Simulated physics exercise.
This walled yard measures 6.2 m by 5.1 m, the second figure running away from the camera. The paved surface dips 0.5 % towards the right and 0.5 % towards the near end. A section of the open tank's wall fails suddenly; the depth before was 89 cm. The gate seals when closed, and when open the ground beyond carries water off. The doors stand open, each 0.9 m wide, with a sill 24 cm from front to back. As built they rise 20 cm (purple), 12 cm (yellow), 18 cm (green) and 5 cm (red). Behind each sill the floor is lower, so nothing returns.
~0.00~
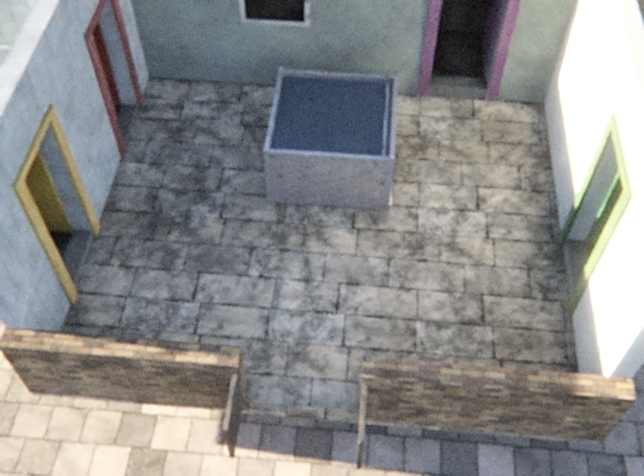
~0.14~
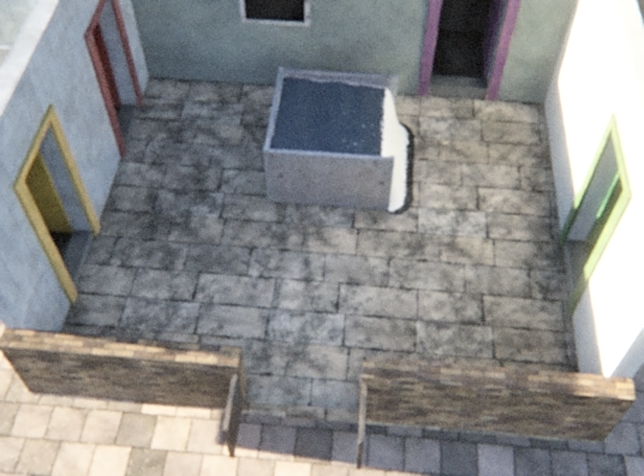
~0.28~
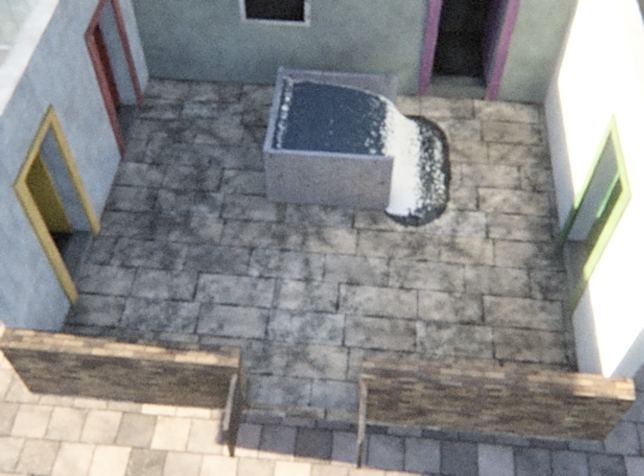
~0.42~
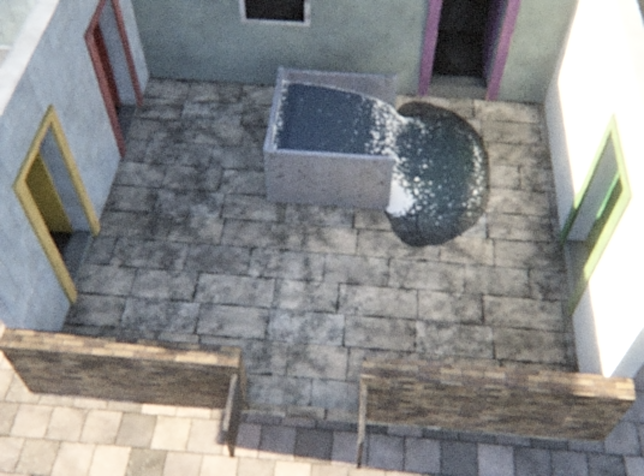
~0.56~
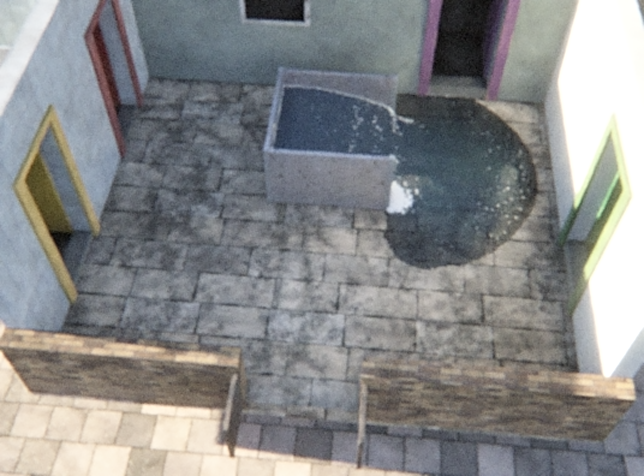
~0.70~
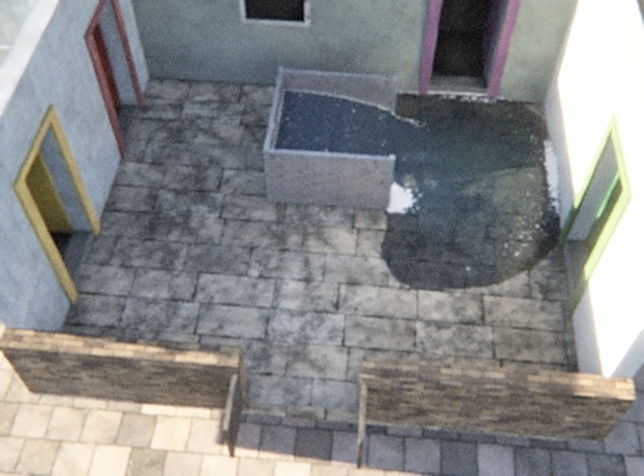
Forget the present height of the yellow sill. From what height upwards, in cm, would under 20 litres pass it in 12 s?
It would have to be roughly 7 cm high.
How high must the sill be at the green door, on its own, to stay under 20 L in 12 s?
About 19 cm at green.
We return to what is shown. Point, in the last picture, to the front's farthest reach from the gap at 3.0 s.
At about (579, 410).
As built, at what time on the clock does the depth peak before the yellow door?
Near 5.5 s.
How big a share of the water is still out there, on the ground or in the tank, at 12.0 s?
Some 88 per cent remains.
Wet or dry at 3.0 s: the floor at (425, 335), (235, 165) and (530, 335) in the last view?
In turn: Under water, still dry, wet.
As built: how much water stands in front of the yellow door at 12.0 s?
Roughly 6.5 cm deep.
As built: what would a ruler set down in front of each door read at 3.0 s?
In cm: Purple 19, yellow 0, green 16, red 0.
After 1.4 s water covers 30 % of the floor, deepest (54 cm) near (541, 113); it has not reached the yellow door.
After 3.0 s water covers 40 % of the floor, deepest (30 cm) near (579, 410); it has not reached the yellow door.
After 12.0 s water covers 100 % of the floor, deepest (10 cm) near (423, 97); 6 cm at the yellow door, 1 litre in over its 12 cm sill.
At the yellow door as built, the water arrived by 4.7 s and peaked near 14 cm at 5.4 s.
Run again over the same 12 s with other heights there, 42 litres in over 5.5 cm, 14 litres over 7.5 cm. The limit of 20 litres is kept from about 7 cm up.
